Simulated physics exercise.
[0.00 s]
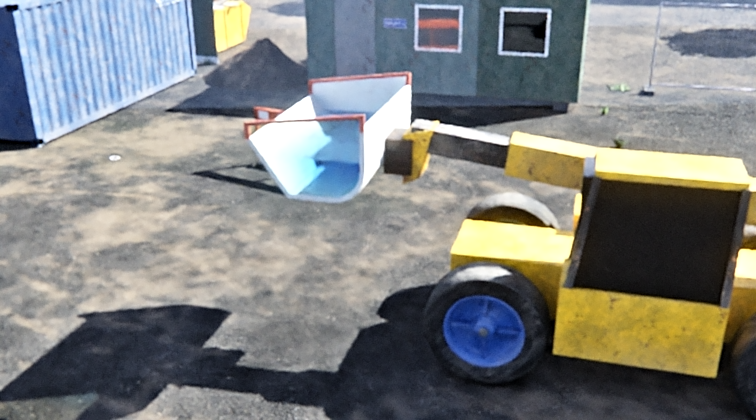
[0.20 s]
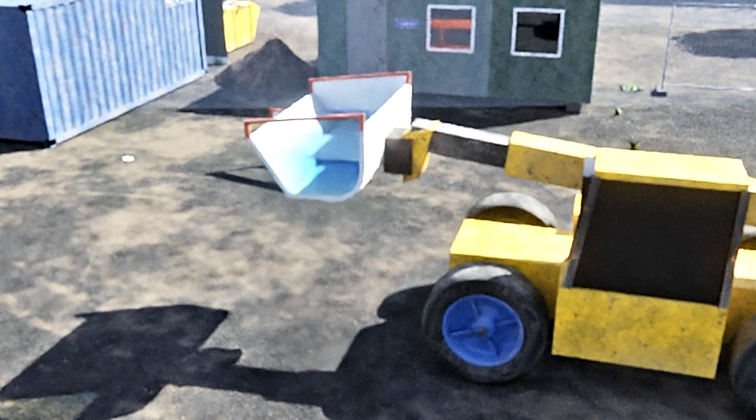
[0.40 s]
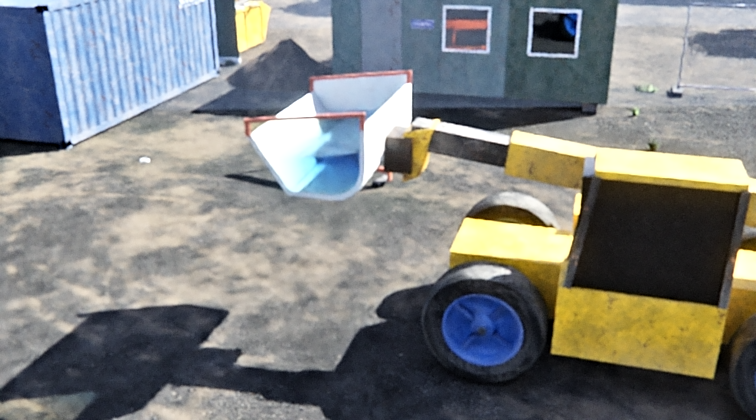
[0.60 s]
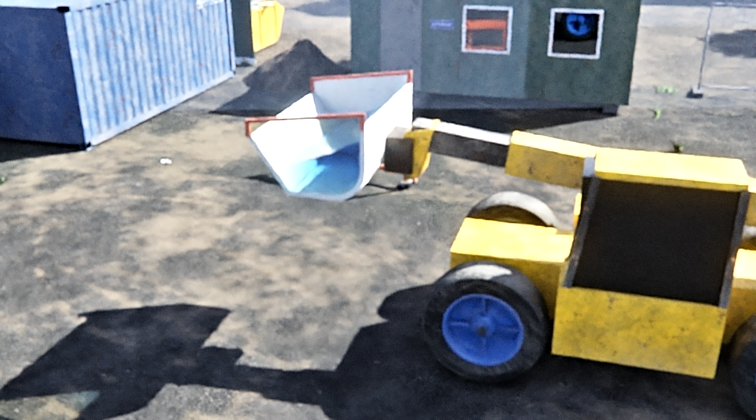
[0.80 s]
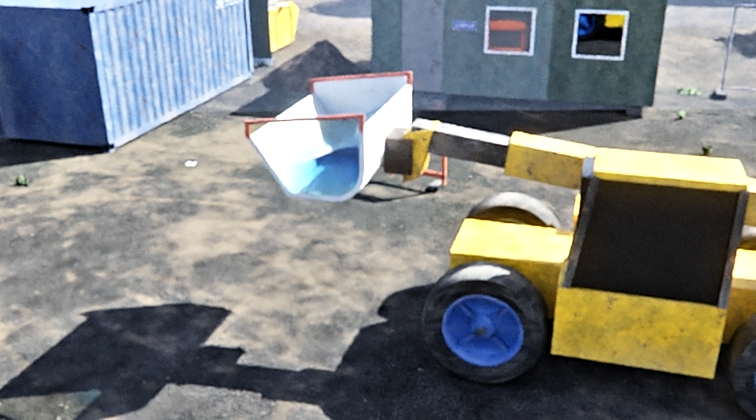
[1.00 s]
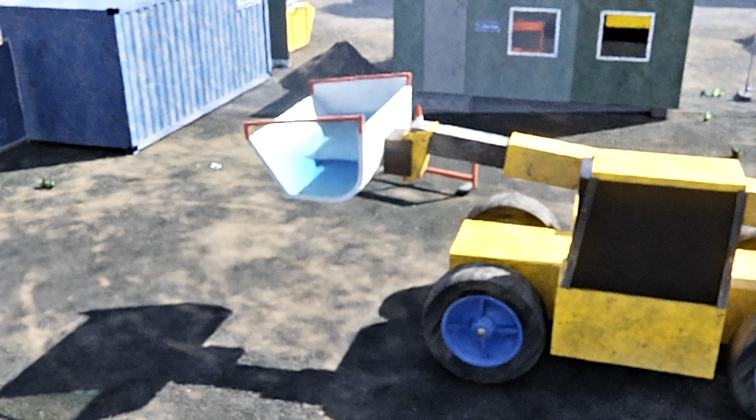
In a yard with containers and a green cabin, a yellow loader carrying water in a white bucket rolled left past the buildings, the blue water rocking inside while the bucket stayed at one height.
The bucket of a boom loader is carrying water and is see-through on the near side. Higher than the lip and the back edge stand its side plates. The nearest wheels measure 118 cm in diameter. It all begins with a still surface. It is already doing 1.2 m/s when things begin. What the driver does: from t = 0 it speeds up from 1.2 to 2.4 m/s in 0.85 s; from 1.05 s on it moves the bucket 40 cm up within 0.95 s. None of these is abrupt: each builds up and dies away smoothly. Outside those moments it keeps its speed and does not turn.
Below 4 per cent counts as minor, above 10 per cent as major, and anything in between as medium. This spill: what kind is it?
It is a minor one.
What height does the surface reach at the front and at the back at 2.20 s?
Close to 28 cm in front, close to 46 cm behind.
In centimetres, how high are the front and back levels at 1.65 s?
Front 36 cm, back 32 cm.
Then, 1.65 s in, the surface stands 35 cm on the front, 32 cm on the back; the loss stands at 2 per cent, over the front.
Then, 2.20 s in, the surface stands 28 cm on the front, 45 cm on the back; the loss stands at 2 per cent, over the front.
Then, 2.80 s in, the surface stands 41 cm on the front, 26 cm on the back; the loss stands at 2 per cent, over the front.
Then, 4.89 s in, the loss stands at 3 per cent, over the front, 14 of 501 litres.
